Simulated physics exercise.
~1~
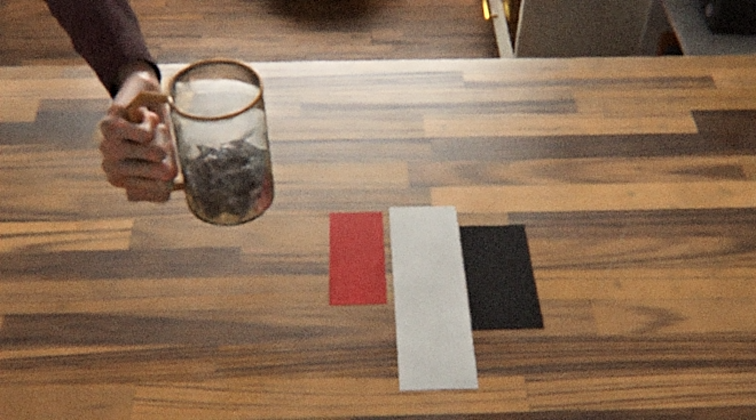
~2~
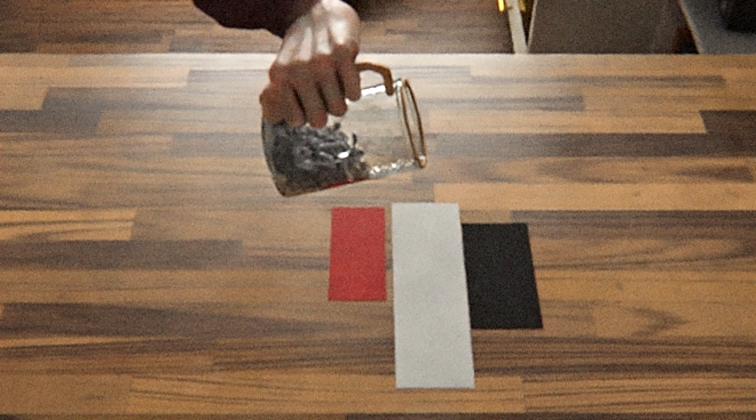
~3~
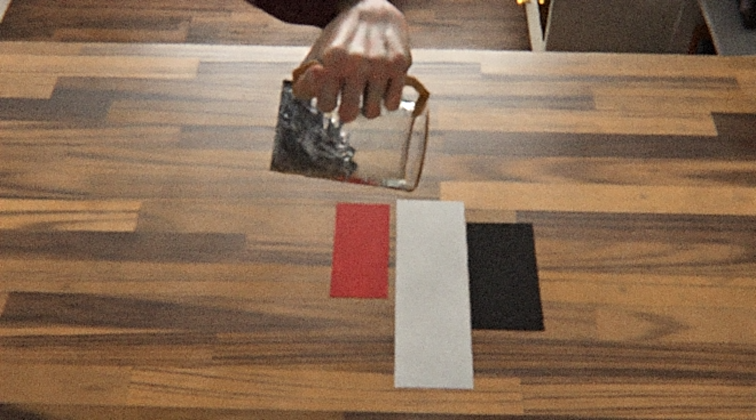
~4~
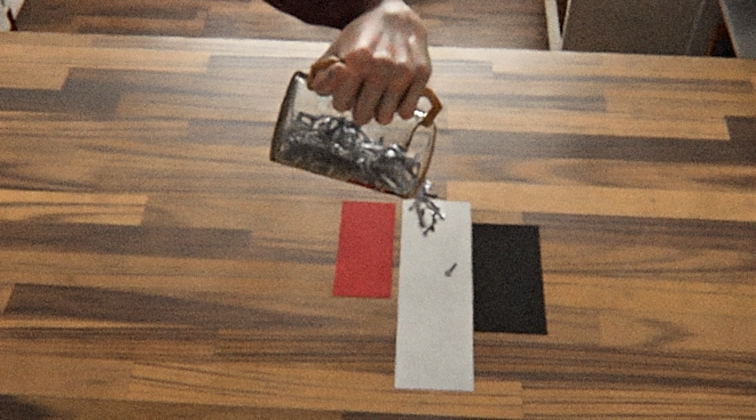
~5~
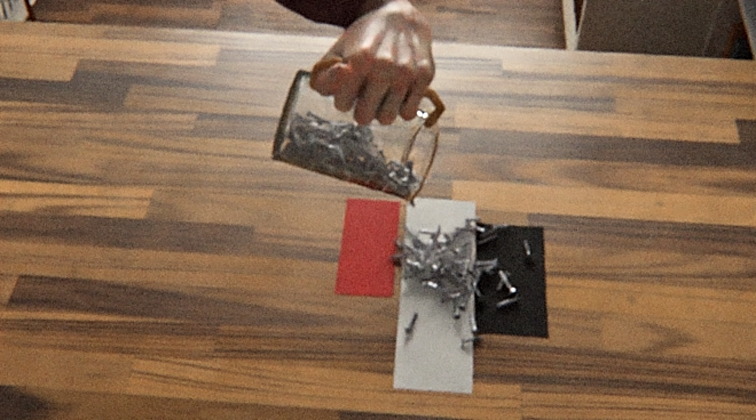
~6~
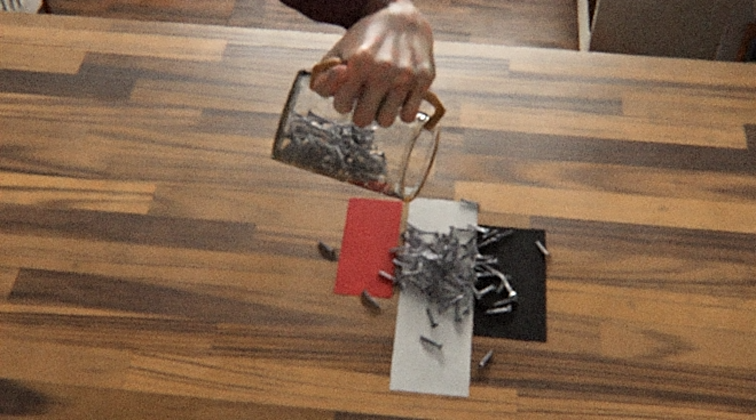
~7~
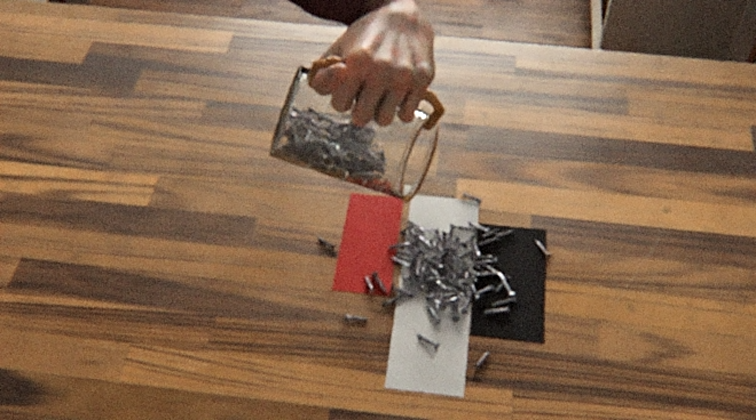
The clip opens on a striped wooden table with red, white and black mats lying side by side, while a hand holds a clear jug of small metal screws upright at the upper left. The hand carries the jug to the right and tips it onto its side above the mats, with the screws still inside. It tilts further, and the first screws slide over the rim onto the white mat. Many more tumble out, piling on the white mat and spreading onto the black one. At the end the jug stays tilted, still holding many screws, with a few strays lying around the heap.
